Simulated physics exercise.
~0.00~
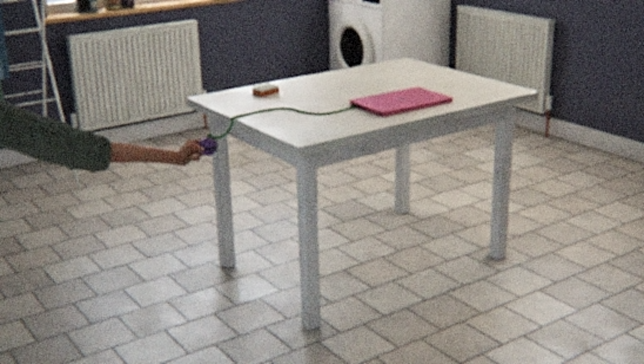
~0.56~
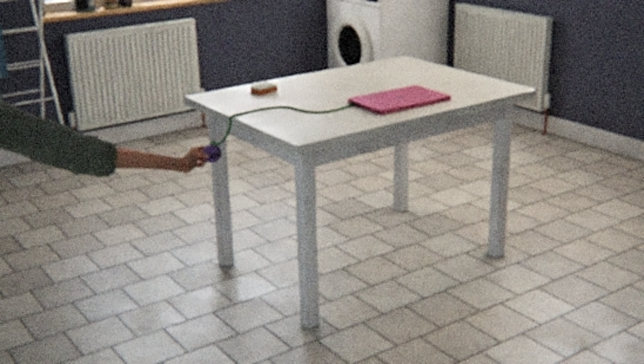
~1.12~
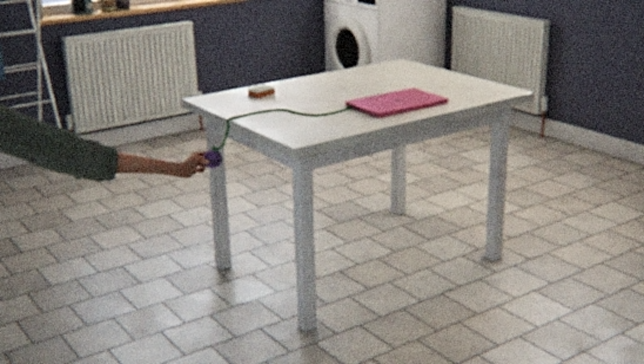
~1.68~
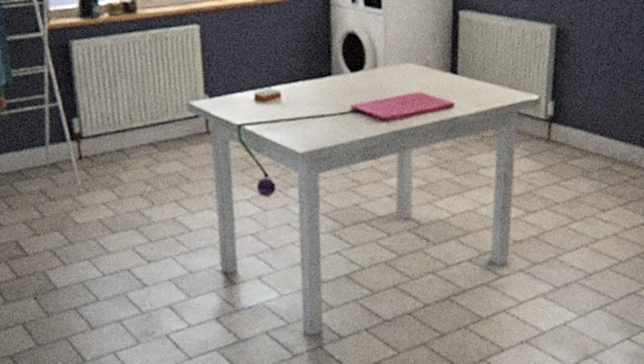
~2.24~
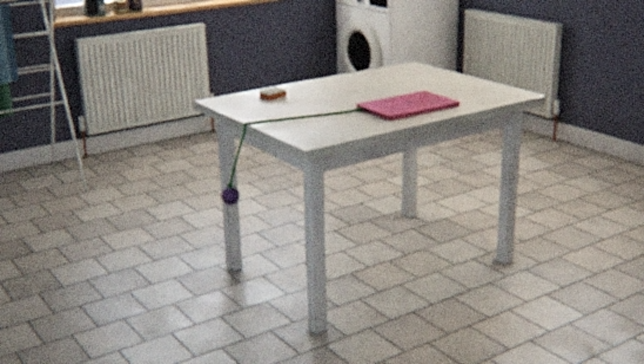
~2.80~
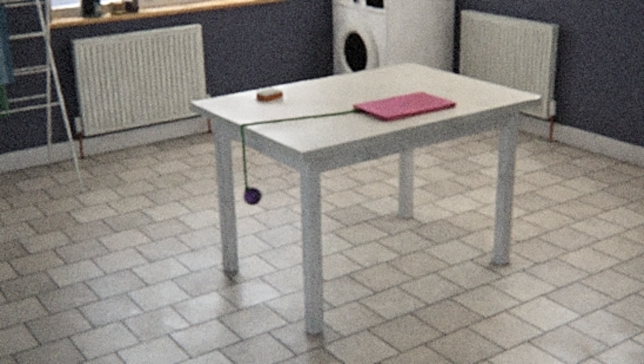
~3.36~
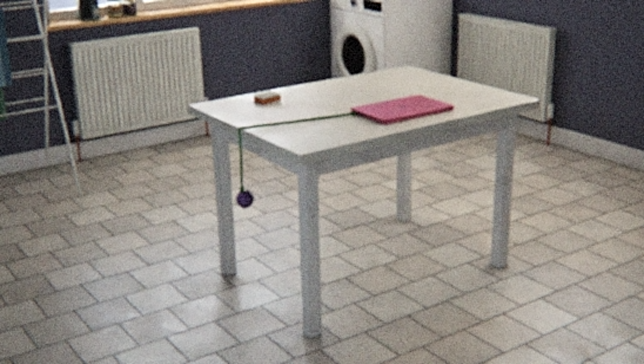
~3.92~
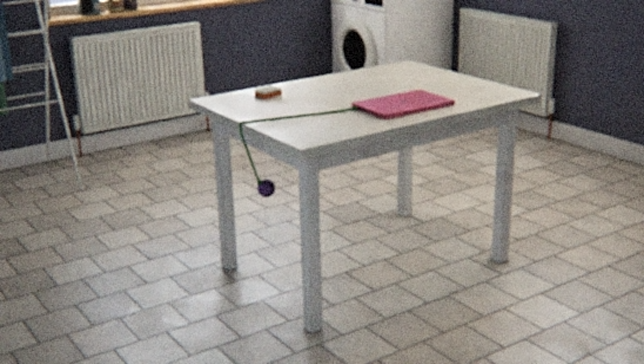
In a tiled room, a hand releases a purple ball, which swings from the table's edge.
